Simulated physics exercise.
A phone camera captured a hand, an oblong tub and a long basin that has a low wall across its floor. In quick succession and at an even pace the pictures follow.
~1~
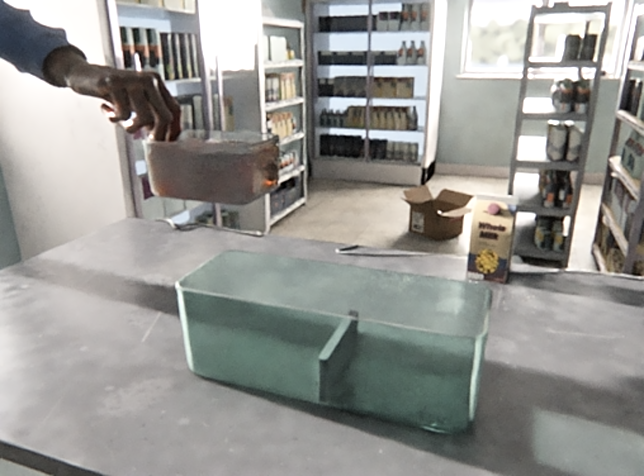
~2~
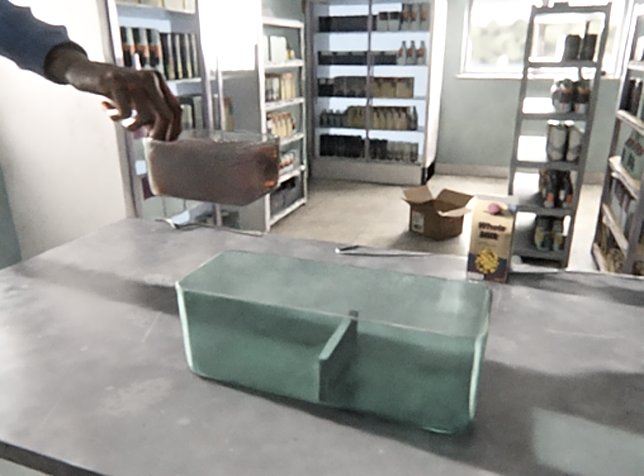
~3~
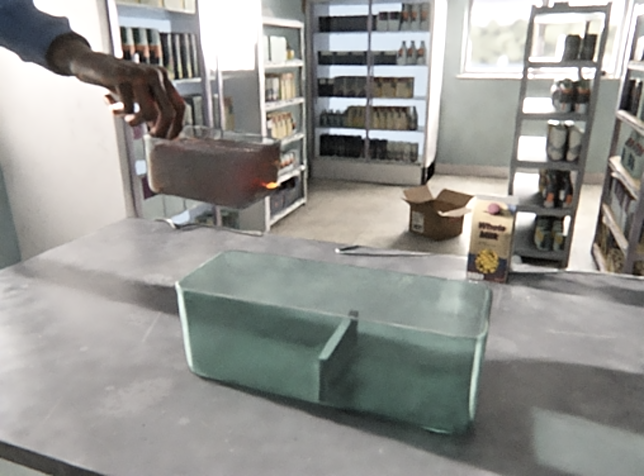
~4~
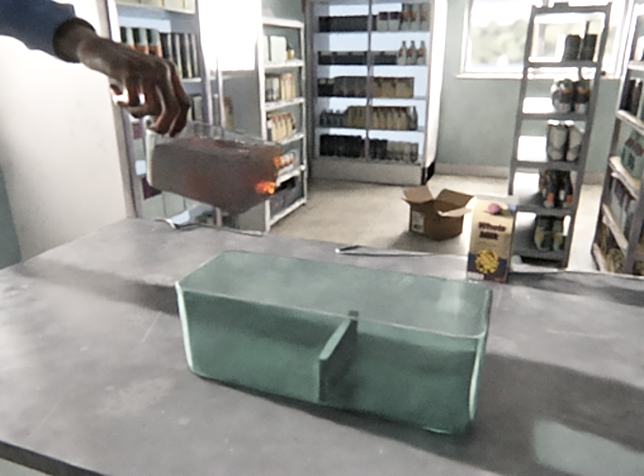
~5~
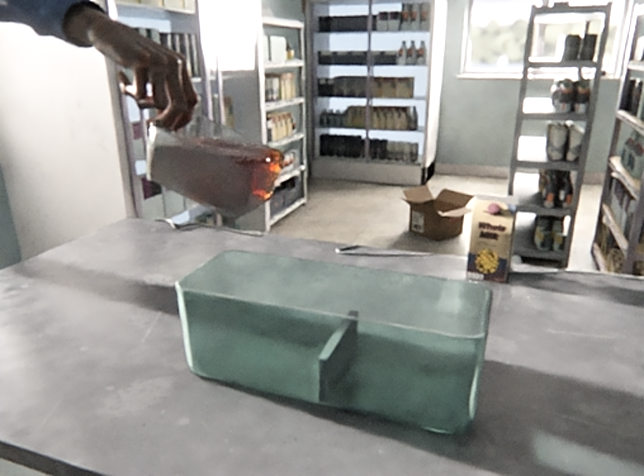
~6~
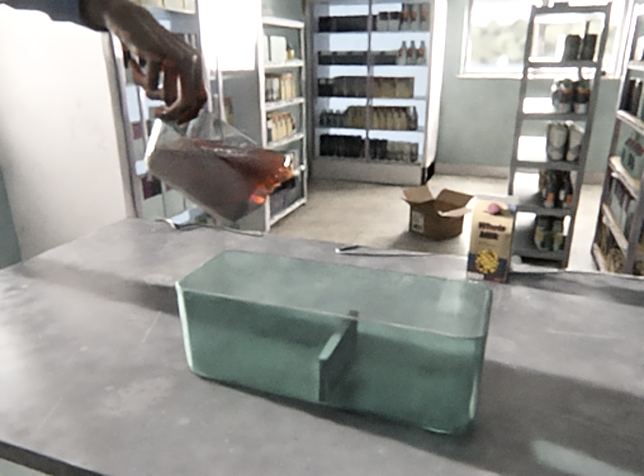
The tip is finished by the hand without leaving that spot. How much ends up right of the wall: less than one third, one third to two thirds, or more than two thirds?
The share right of the wall is left smaller than one third.
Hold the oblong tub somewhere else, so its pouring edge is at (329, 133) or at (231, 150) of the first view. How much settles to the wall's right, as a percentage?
The first start gives some 80 %, the second some 0 %.
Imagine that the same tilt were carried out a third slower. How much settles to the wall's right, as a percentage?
Roughly 25 in a hundred.
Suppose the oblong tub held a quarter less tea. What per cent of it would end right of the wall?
Roughly 0 in a hundred.
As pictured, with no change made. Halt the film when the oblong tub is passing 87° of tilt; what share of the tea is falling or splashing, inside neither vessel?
It works out to about 40 percent.
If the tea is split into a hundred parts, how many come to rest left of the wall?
About 80 per cent.
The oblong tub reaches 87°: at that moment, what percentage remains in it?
Around 20 in a hundred has not poured out yet.
A moment on, the oblong tub is tipped on its side and 19 per cent is still to pour, 29 is left of the wall and 9 right of it.
Next, the oblong tub is tipped right over and 4 per cent is still to pour, 73 is left of the wall and 14 right of it.
Then the oblong tub is tipped right over and 0 per cent is still to pour, 78 is left of the wall and 14 right of it.
Later the oblong tub is tipped right over and 0 per cent is still to pour, 79 is left of the wall and 14 right of it.
In the end 79 per cent lies left of the wall, 14 right of it and 6 outside.
